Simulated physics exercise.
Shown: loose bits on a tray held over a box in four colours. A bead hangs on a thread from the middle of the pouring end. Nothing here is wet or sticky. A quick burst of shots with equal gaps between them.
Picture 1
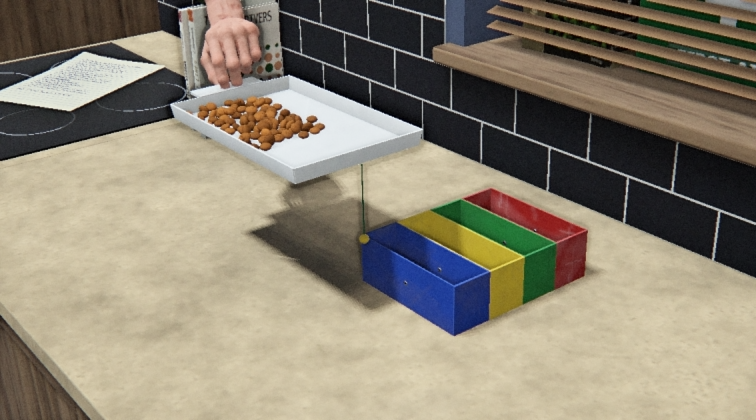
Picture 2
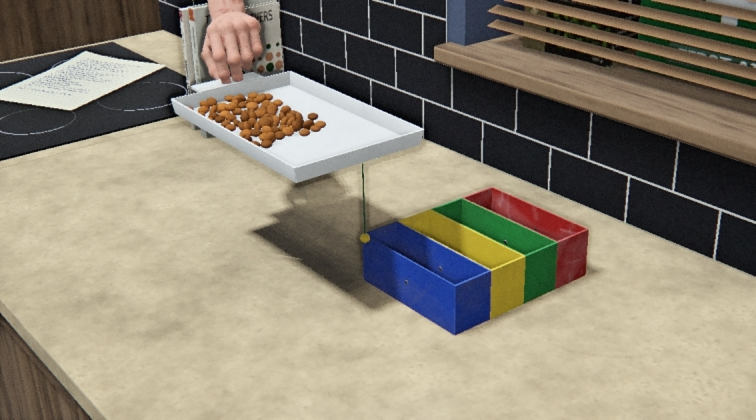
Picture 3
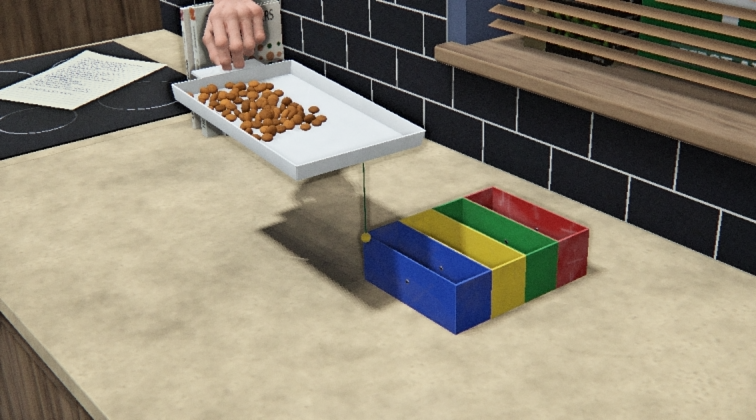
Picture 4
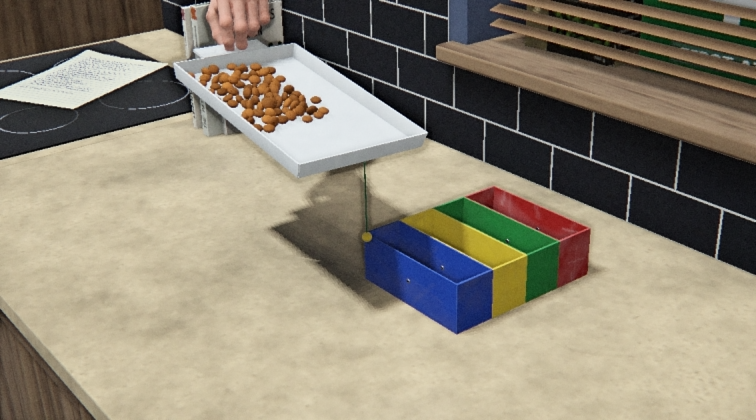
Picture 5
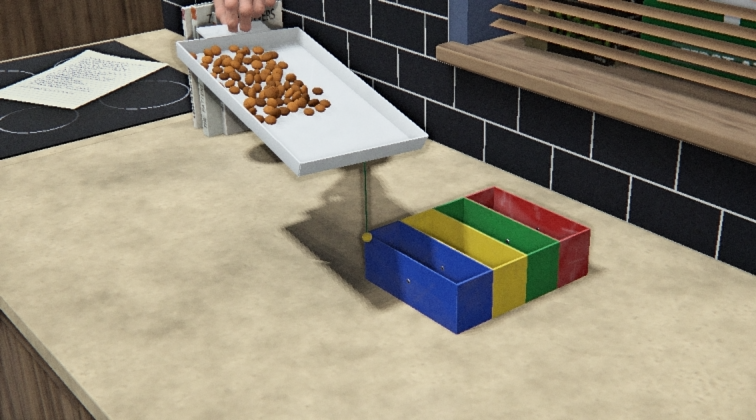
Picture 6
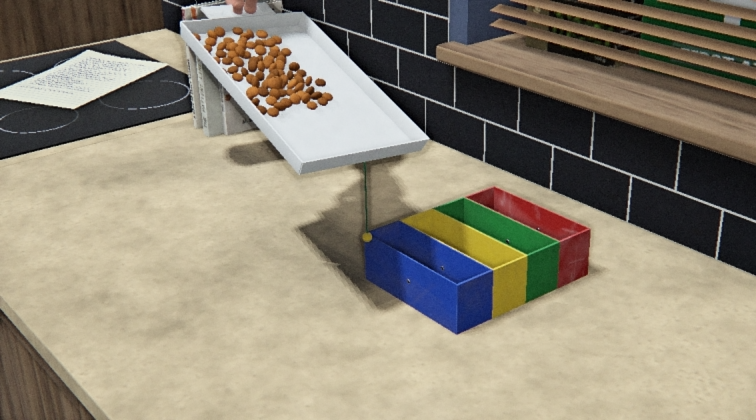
On a kitchen counter, a hand holds the far end of a white tray of small brown pieces beside a box with blue, yellow, green and red compartments. The hand gradually raises that end, steepening the tray's slant toward the box, while the pieces stay bunched near the raised end.
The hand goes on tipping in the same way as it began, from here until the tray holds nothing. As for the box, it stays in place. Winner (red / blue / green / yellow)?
Blue.
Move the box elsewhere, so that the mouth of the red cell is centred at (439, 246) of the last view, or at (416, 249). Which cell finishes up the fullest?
That red cell, then the red cell.
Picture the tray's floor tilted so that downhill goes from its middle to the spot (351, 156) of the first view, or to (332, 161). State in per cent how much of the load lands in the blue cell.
Around 30 percent for the first aim and around 10 percent for the second.
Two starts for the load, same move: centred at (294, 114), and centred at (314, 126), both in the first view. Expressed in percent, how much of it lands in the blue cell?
You'd see roughly 50 per cent first and roughly 50 per cent second.
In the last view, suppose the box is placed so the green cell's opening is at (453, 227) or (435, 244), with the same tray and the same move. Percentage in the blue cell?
Trial 1 near 20 percent, trial 2 near 10 percent.
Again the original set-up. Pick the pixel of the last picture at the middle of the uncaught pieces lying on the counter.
Somewhere near (406, 316), I think.
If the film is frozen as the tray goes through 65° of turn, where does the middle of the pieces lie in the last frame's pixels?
Look around (384, 133) in the last picture.
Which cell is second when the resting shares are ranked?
Yellow.
Soon, tray tipped steeply; nearly all on the tray; a stray few falling or outside the box.
A while on, tray tipped past a quarter turn; about a quarter on the tray; about a third in the blue cell; about a quarter in the yellow cell; a stray few in the green cell; a small part falling or outside the box.
Towards the end, tray tipped past a quarter turn; about half in the blue cell; about a third in the yellow cell; a stray few in the green cell; about a quarter falling or outside the box.
Finally, tray tipped past a quarter turn; about half in the blue cell; about a third in the yellow cell; a stray few in the green cell; none in the red cell; about a quarter outside the box.
